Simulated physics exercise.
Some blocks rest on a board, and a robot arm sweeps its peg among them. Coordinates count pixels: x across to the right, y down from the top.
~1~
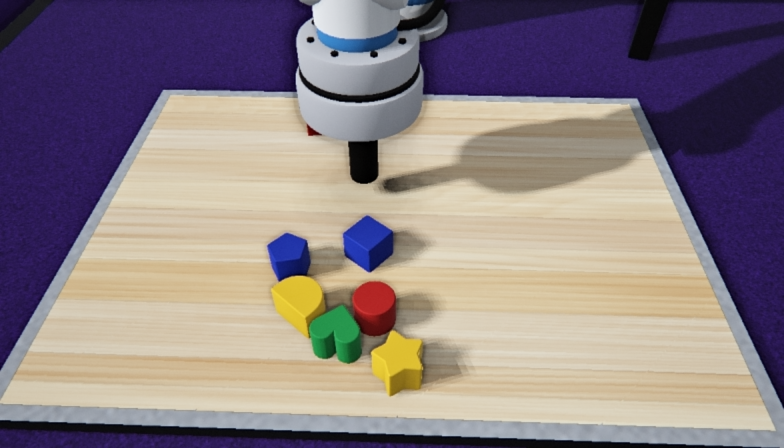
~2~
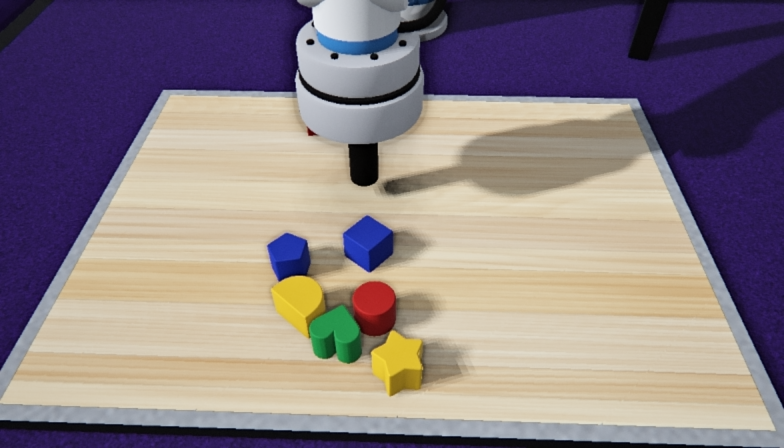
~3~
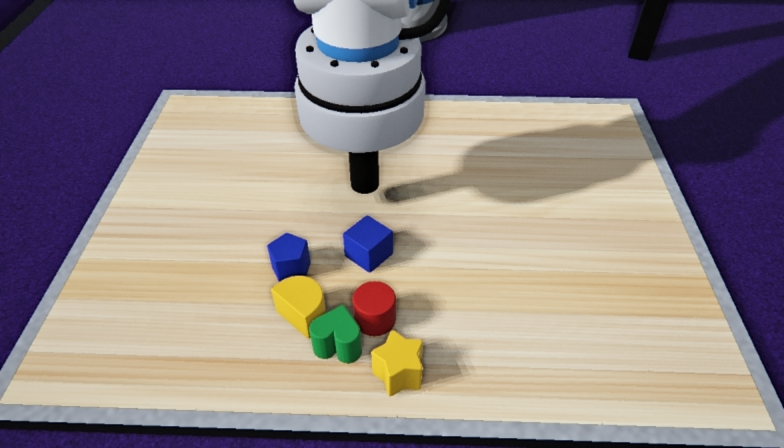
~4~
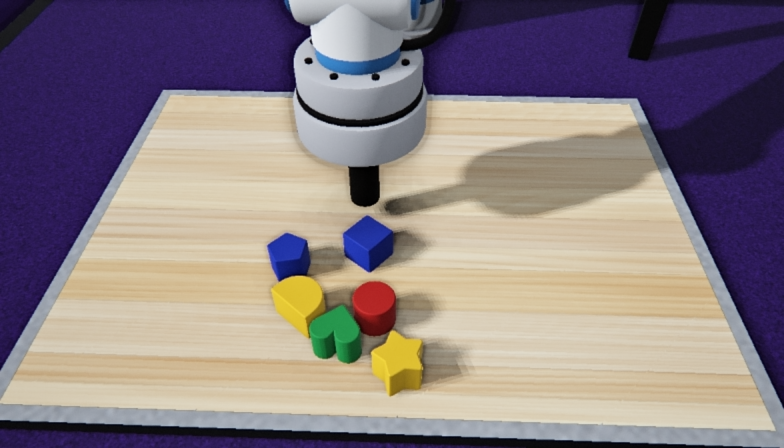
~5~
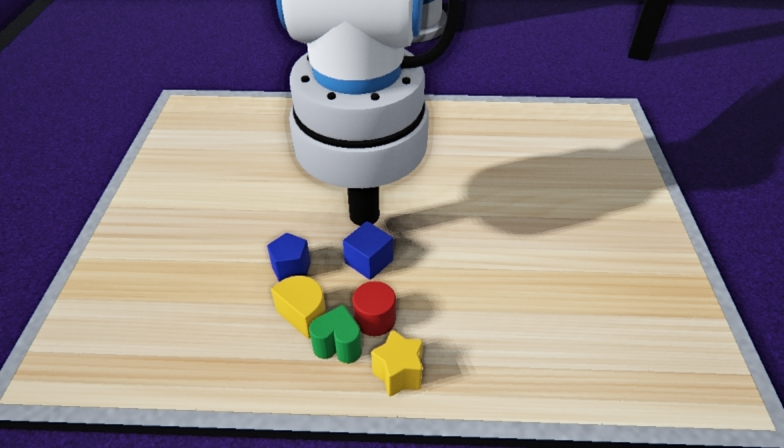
A robot arm moves its peg toward the viewer and nudges the blue cube slightly forward.
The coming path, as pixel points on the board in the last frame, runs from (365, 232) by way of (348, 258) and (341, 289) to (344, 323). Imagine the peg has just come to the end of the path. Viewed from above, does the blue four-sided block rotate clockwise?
The answer is no.
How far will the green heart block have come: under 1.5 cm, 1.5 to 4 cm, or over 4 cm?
Its displacement is below 1.5 cm.
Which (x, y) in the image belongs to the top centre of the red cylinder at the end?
The centre of its top will be at (403, 316).
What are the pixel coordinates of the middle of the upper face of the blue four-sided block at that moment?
My estimate: (378, 285).
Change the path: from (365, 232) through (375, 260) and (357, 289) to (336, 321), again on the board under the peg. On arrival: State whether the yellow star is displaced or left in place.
Moved off its spot.
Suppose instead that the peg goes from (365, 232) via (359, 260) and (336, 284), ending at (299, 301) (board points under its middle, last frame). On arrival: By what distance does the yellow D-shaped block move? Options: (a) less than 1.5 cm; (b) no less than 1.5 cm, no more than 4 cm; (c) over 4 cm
I choose b.
The first path, step by step. One third of the way, peg at (347, 242); blue four-sided block at (367, 262), turned 40° anticlockwise.
Two thirds of the way, peg at (339, 274); blue four-sided block at (373, 278), turned 105° anticlockwise; red cylinder at (393, 314); yellow star at (401, 356).
At the end, peg at (343, 308); green heart block at (336, 333), turned 20° clockwise; blue four-sided block at (378, 285), turned 140° anticlockwise; red cylinder at (403, 316); yellow star at (402, 358).
